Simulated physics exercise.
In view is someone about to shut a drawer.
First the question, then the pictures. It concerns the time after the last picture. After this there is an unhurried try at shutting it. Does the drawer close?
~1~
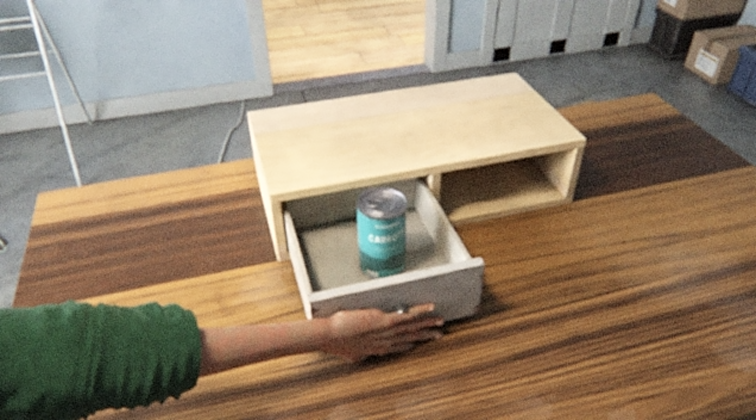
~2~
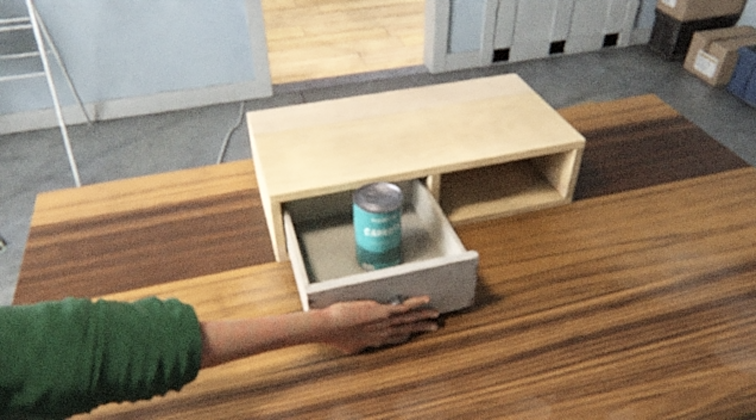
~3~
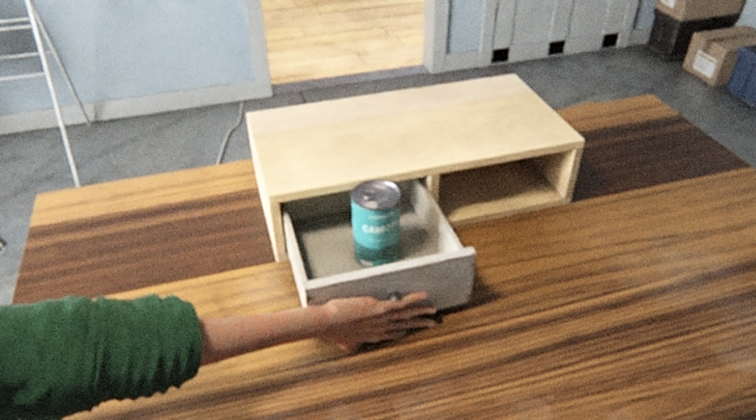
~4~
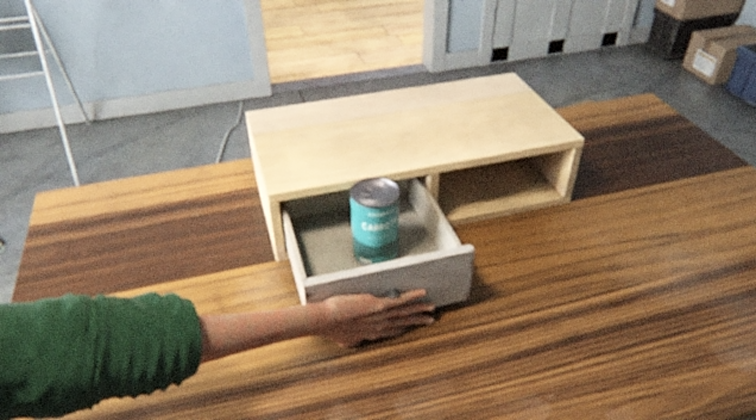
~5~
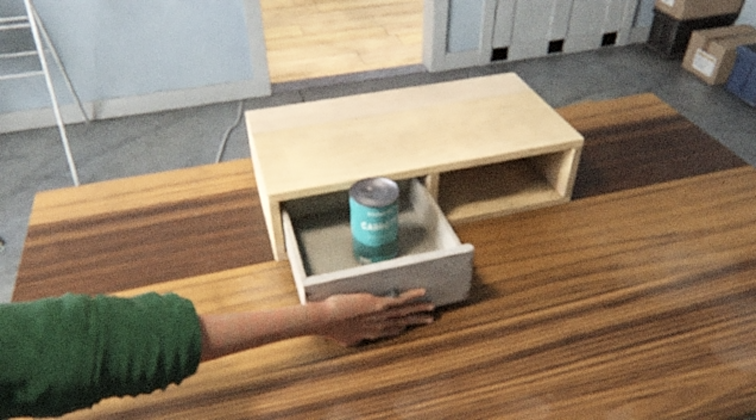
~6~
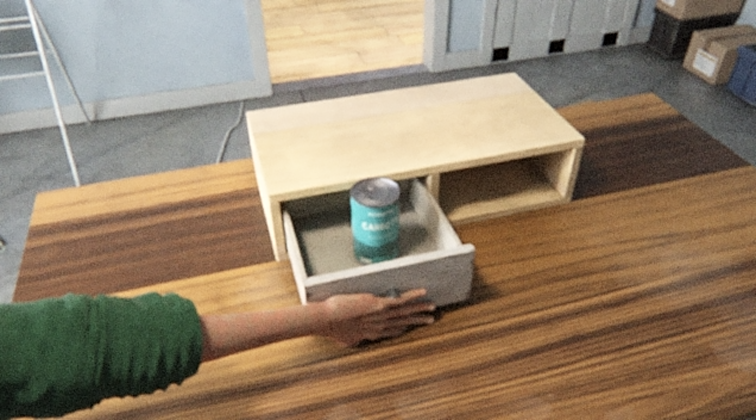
Result: Drawer blocked partway.
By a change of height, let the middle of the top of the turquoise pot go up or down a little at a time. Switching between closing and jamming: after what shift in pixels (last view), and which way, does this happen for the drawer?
Move it 16 pixels downward and it flips.
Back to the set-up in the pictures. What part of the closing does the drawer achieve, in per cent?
Result: Close to 50 in a hundred.
Then, 0.30 s on from there, drawer starting in.
Then, 0.48 s on from there, drawer about half in.
In the end, the drawer jams.
